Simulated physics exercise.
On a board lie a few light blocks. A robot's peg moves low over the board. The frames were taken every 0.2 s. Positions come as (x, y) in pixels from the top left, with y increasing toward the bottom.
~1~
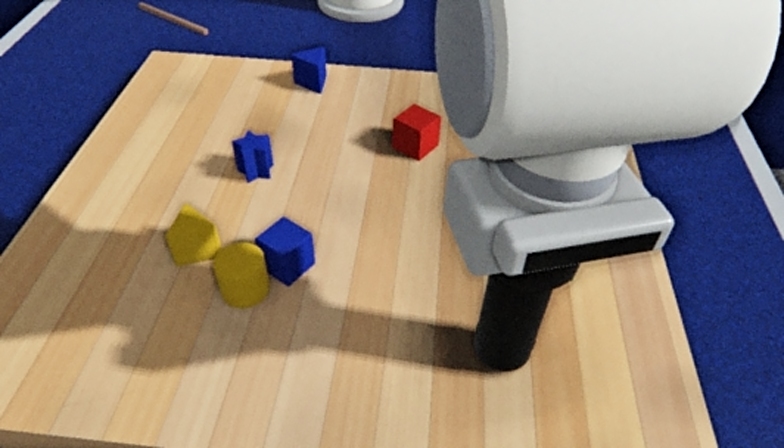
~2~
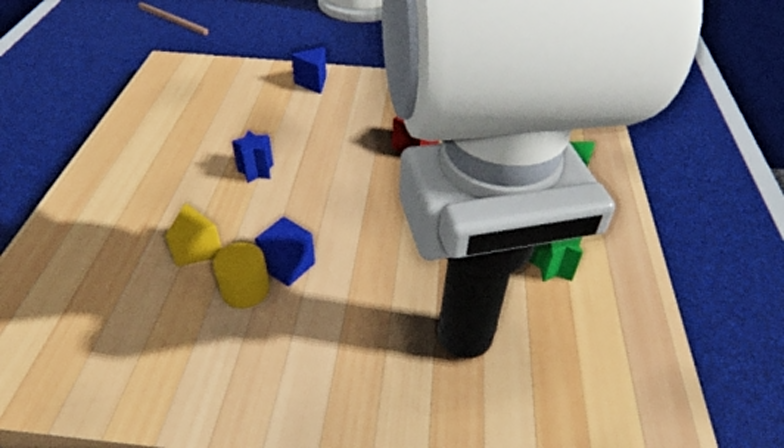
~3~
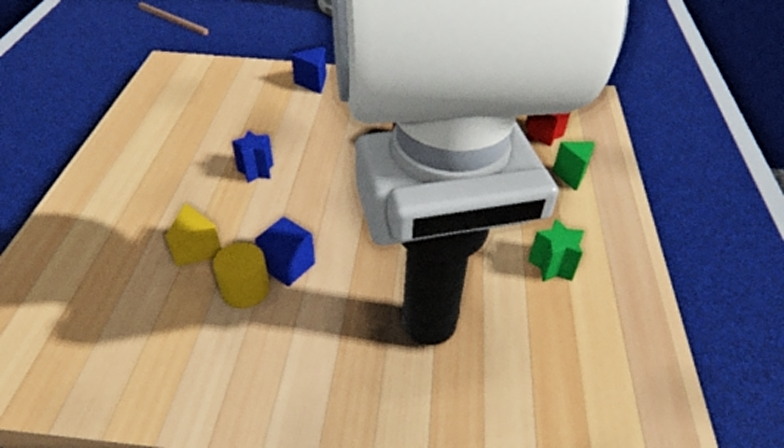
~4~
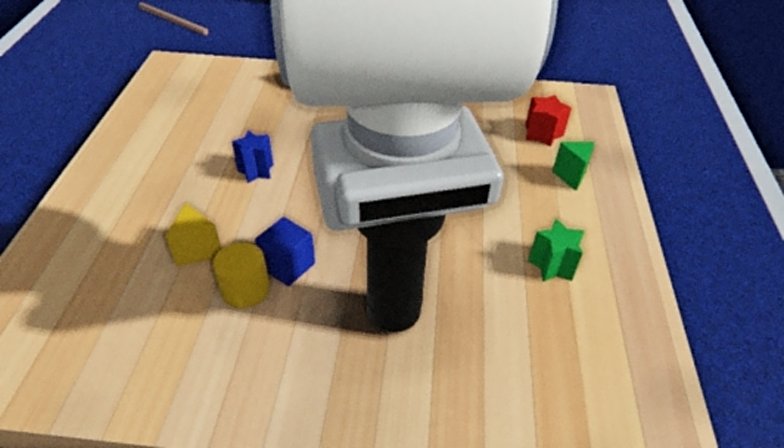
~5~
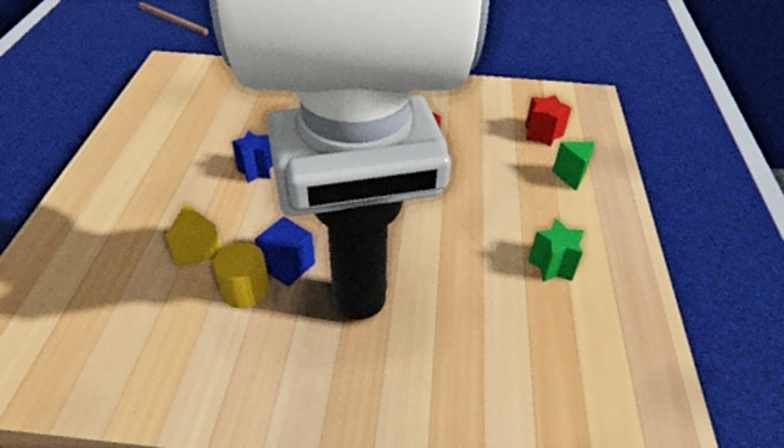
At the start, a robot's dark peg is low over the right half of a wooden board scattered with small blue, yellow, red and green blocks. The arm moves steadily left, uncovering green and red blocks on the right, and draws close to the blue and yellow cluster, which stays still.
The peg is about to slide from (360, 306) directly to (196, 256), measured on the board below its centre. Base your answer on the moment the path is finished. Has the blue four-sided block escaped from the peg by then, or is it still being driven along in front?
I think it loses its spot in front.
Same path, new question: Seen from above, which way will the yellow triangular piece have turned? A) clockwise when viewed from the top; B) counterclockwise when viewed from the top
B: Counterclockwise when viewed from the top.
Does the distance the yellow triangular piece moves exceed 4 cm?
No, that is not what happens.
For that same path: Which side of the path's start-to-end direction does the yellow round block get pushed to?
It's set to shift left.
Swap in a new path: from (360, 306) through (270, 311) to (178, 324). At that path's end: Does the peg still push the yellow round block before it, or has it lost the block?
When the path is over, you would find the yellow round block off to the side or behind the peg.
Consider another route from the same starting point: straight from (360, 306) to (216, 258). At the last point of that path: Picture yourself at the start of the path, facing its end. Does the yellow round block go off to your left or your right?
Sideways, to the left.
On the path given first. One third of the way, peg at (300, 281); blue four-sided block at (275, 229), turned 15° clockwise.
Two thirds of the way, peg at (246, 265); yellow round block at (190, 259); blue four-sided block at (253, 208), turned 60° clockwise.
At the end, peg at (194, 249); yellow triangular piece at (160, 207), turned 25° anticlockwise; yellow round block at (159, 262); blue four-sided block at (252, 206), turned 70° clockwise.
